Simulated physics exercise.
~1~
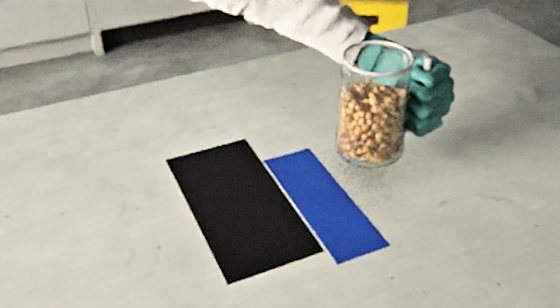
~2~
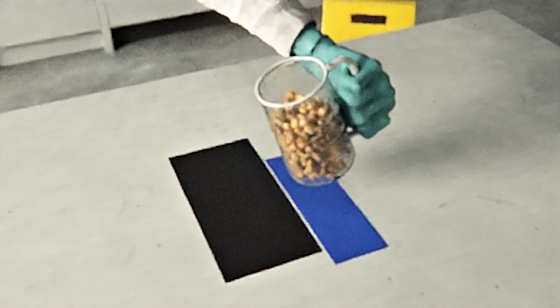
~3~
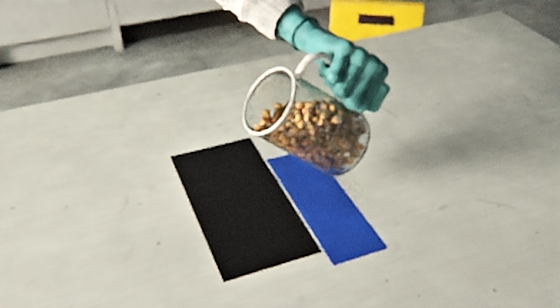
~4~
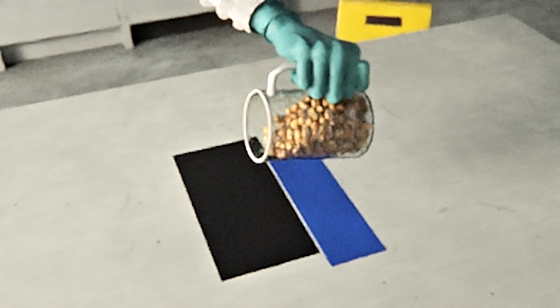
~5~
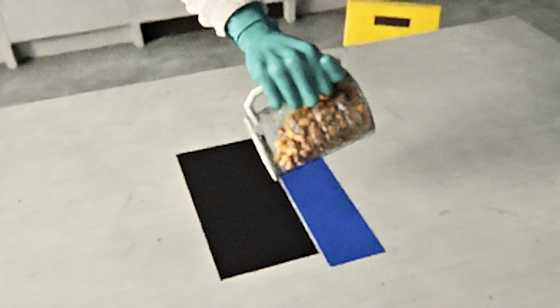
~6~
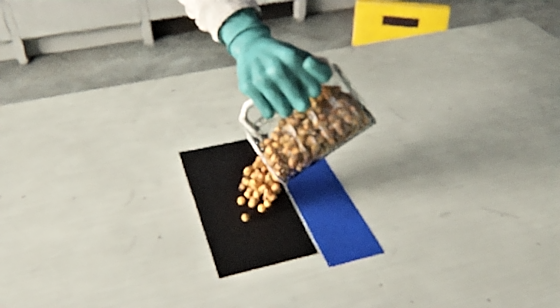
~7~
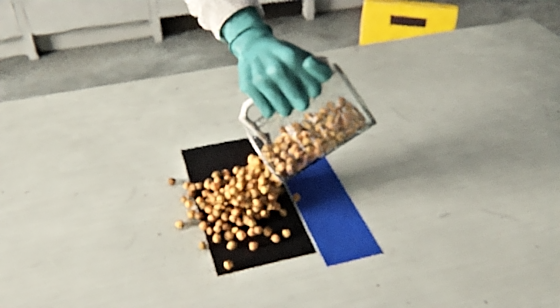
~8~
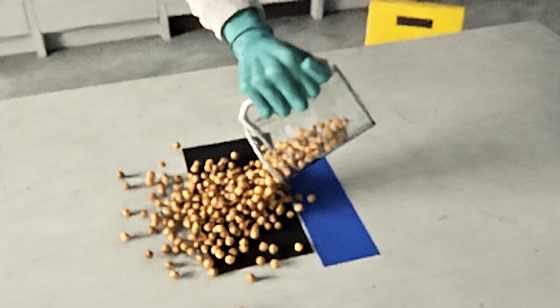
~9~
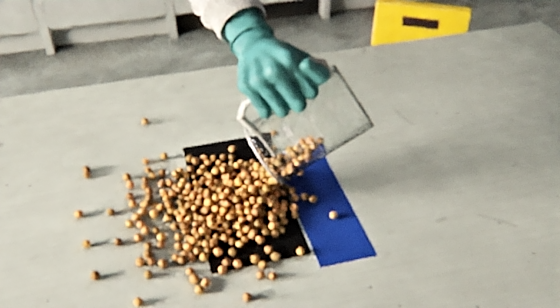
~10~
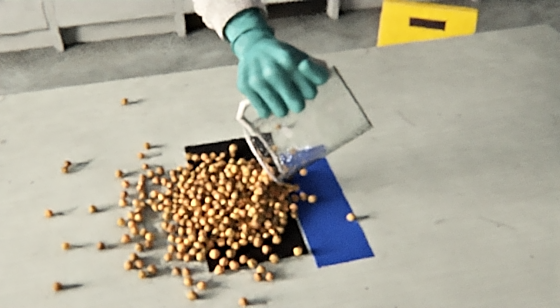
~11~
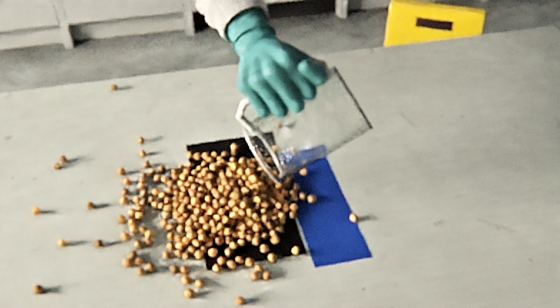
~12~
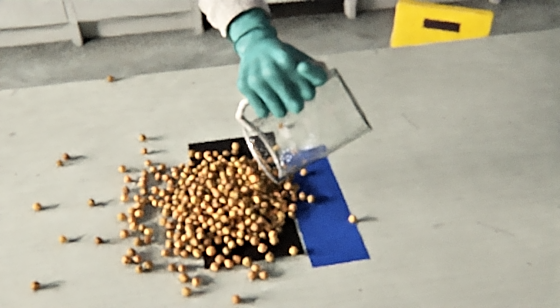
Gloved hand tilting a glass jug of wooden beads, pouring them into a heap over the black mat, some scattering across the table.
